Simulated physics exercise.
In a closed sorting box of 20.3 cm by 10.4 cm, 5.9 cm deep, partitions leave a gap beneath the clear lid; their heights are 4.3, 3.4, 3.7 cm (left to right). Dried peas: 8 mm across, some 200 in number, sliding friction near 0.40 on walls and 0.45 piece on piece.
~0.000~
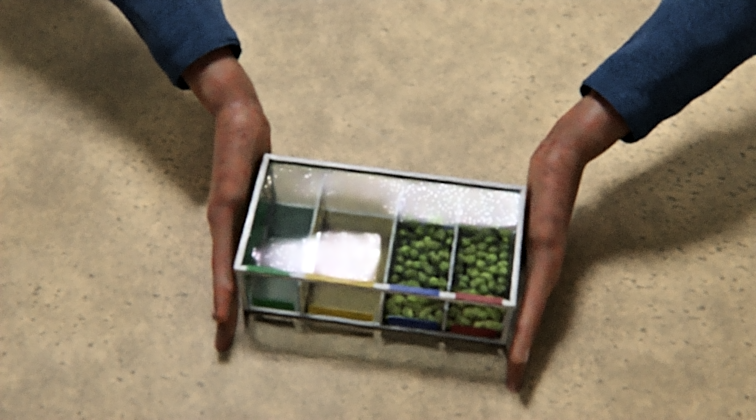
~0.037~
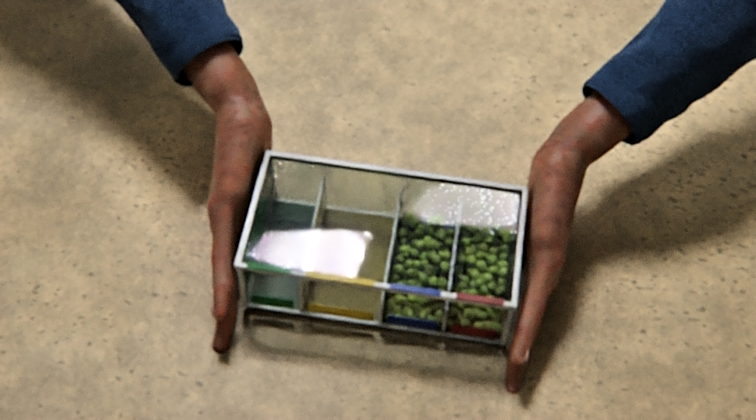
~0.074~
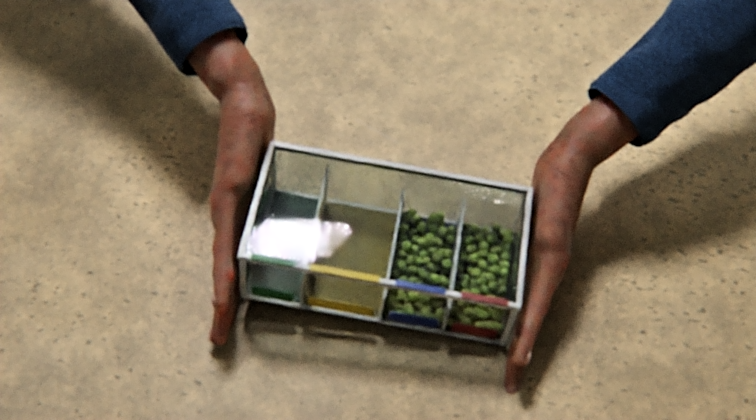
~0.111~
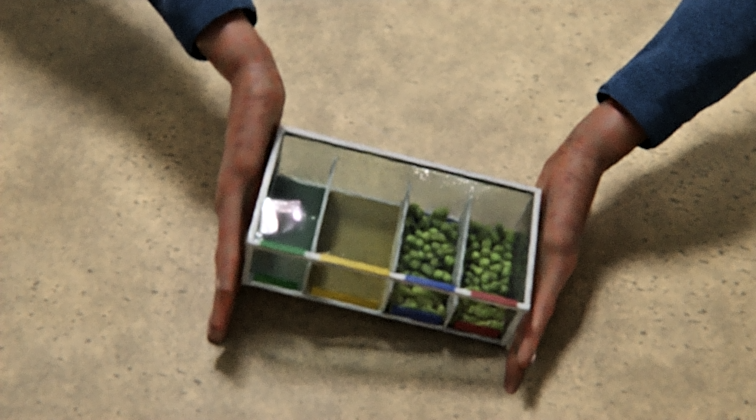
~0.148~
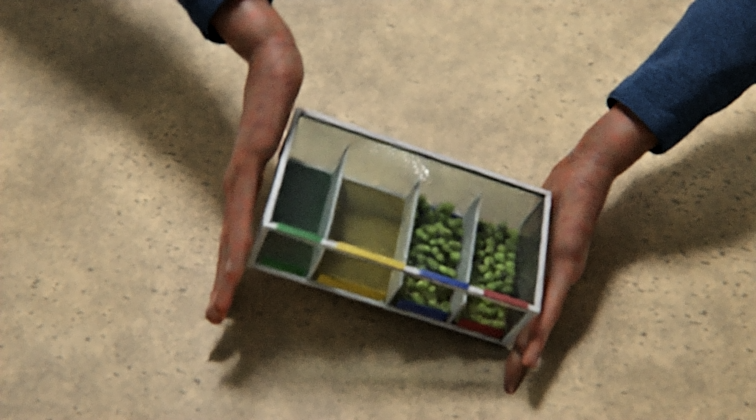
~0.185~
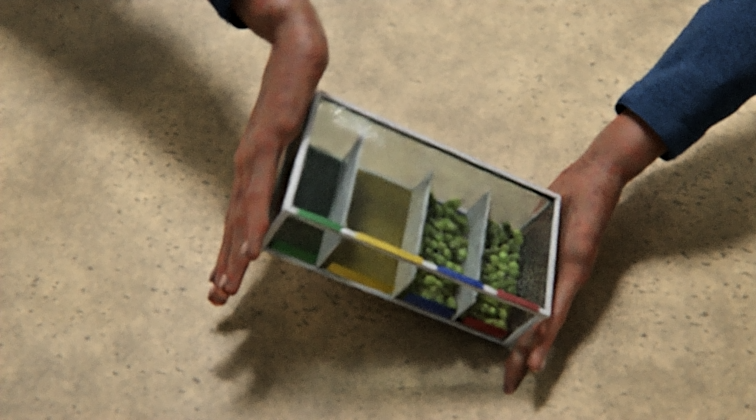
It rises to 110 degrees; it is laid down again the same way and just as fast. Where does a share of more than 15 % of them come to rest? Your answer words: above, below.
Red compartment - above; blue compartment - below; green compartment - below; yellow compartment - below.
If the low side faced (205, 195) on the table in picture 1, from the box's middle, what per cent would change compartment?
About 95 per cent.
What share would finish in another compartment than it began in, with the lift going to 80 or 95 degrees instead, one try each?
I'd expect close to 5 and then close to 30 per cent.
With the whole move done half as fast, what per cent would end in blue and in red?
I'd expect blue at 0 percent and red at 100 percent.
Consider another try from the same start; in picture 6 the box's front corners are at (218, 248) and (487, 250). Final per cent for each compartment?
Per cent by compartment: Red 10, blue 5, green 40, yellow 50.
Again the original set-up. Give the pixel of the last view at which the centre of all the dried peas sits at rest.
Roughly pixel (485, 273).
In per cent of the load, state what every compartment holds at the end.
Per cent by colour - red 100, blue 0, green 0, yellow 0.
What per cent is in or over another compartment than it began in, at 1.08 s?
Some 55 percent.
After 0.72 s, tilt 109 degrees; red 65 %, blue 35 %.
After 1.08 s, tilt 47 degrees; red 100 %.
After 1.53 s, tilt 0 degrees; red 100 %.
At rest (2.0 s), red 100 %, blue 0 %, green 0 %, yellow 0 %.
